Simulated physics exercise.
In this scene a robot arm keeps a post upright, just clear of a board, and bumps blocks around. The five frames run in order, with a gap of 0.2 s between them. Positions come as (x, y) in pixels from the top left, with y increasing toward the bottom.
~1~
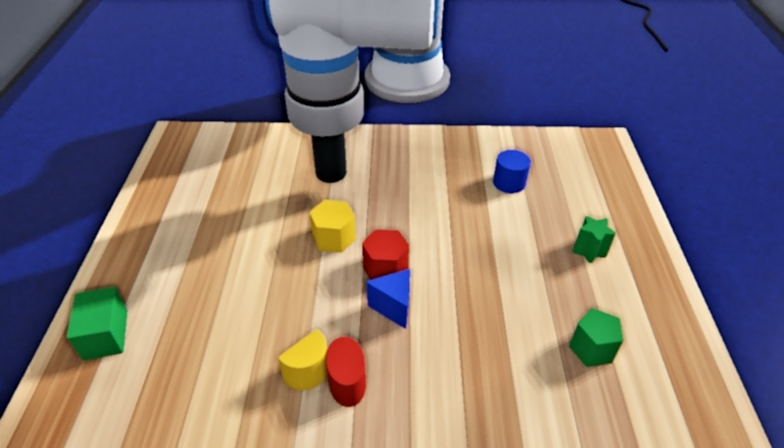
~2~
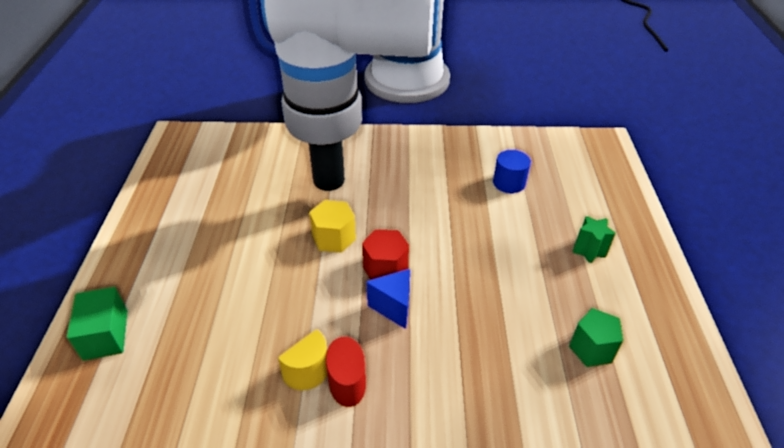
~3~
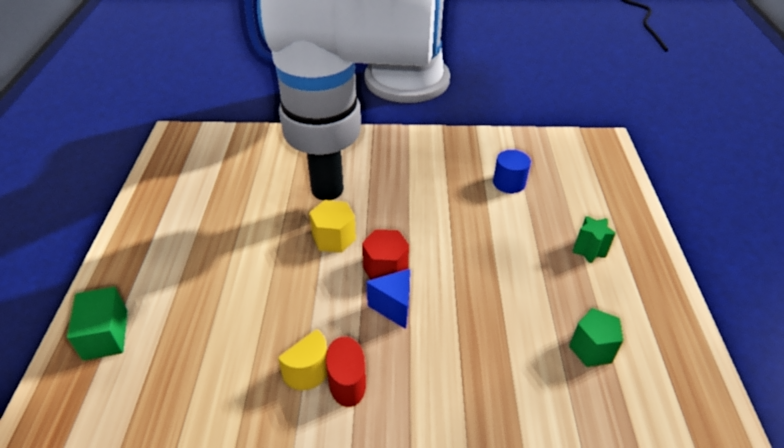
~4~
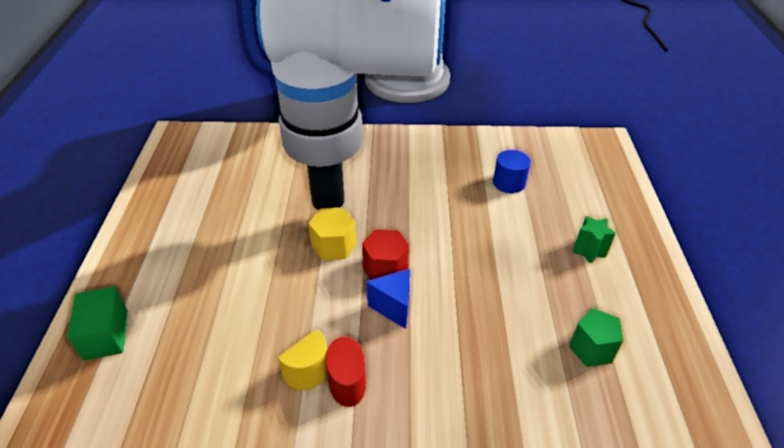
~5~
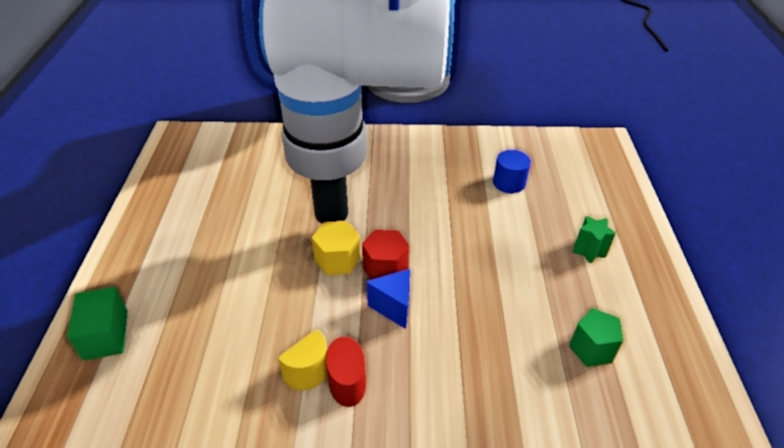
Robot arm lowering its black post toward a yellow hexagonal block and nudging it slightly nearer the viewer, beside a red block.
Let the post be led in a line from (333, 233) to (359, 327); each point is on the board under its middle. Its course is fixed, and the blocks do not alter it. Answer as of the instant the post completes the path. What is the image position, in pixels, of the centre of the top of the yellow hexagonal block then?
That would be at about pixel (349, 340).
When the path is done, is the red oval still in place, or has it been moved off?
Once the path ends, it is somewhere new.
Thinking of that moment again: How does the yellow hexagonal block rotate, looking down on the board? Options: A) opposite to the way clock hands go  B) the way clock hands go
That would be B.
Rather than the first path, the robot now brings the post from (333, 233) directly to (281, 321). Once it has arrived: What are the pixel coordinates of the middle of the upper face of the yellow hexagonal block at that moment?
Roughly at (337, 270).
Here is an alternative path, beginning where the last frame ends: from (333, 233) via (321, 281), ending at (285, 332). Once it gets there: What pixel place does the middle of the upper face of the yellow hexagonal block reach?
The centre of its top will be at (343, 292).
The first path, step by step. One third of the way, post at (340, 245); yellow hexagonal block at (342, 268).
Two thirds of the way, post at (349, 275); yellow hexagonal block at (346, 302); blue triangular piece at (396, 292), turned 45° anticlockwise.
At the end, post at (358, 309); yellow half-round block at (303, 354); yellow hexagonal block at (349, 340), turned 25° clockwise; red oval at (343, 387); blue triangular piece at (396, 295), turned 60° anticlockwise.
